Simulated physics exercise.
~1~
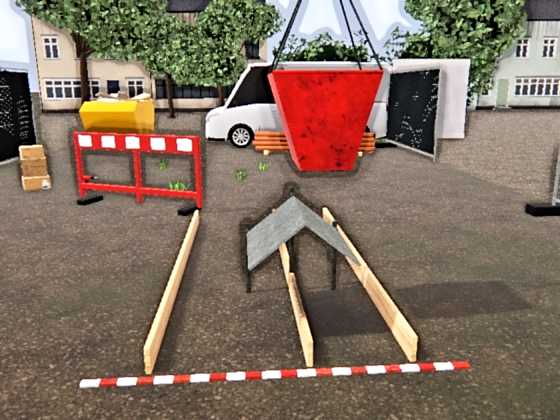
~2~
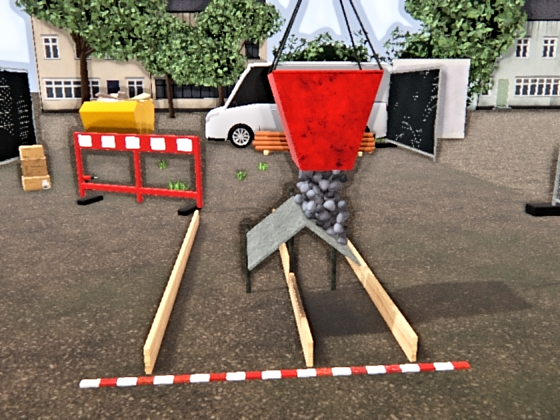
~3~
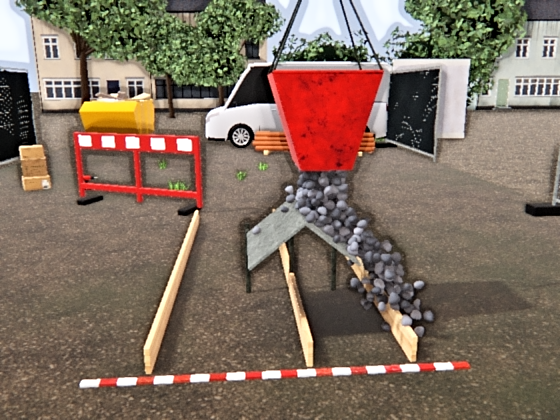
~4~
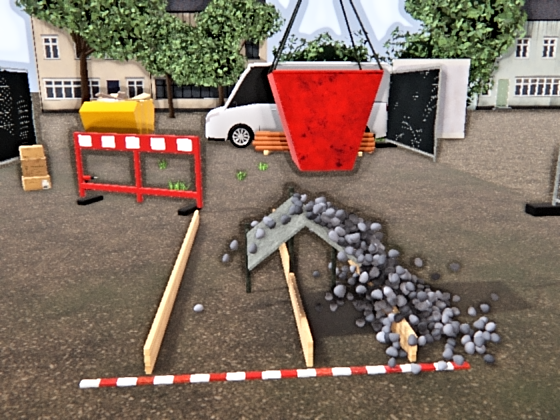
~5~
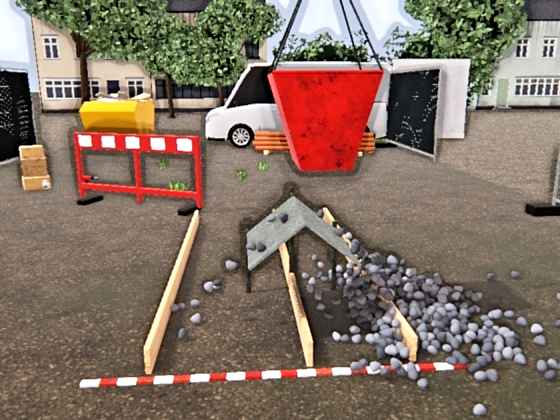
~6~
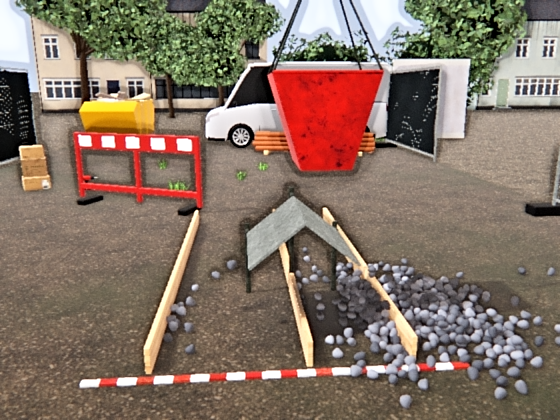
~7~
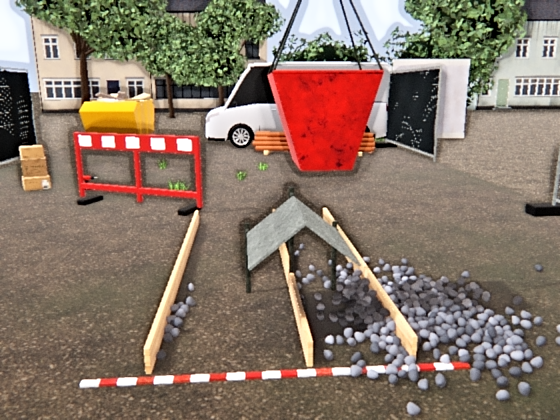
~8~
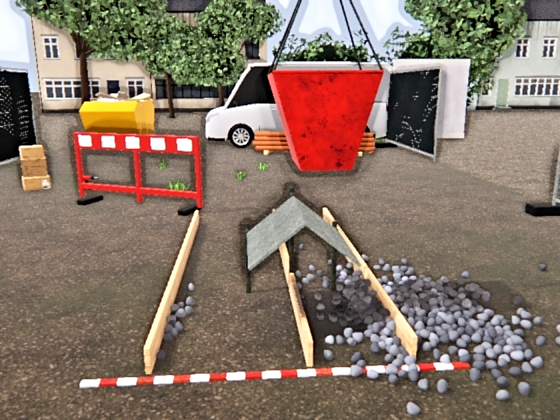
Grey cobbles dropping from a red hopper onto a fixed steel ridge, tumbling mostly right and settling across and beyond the right bay.
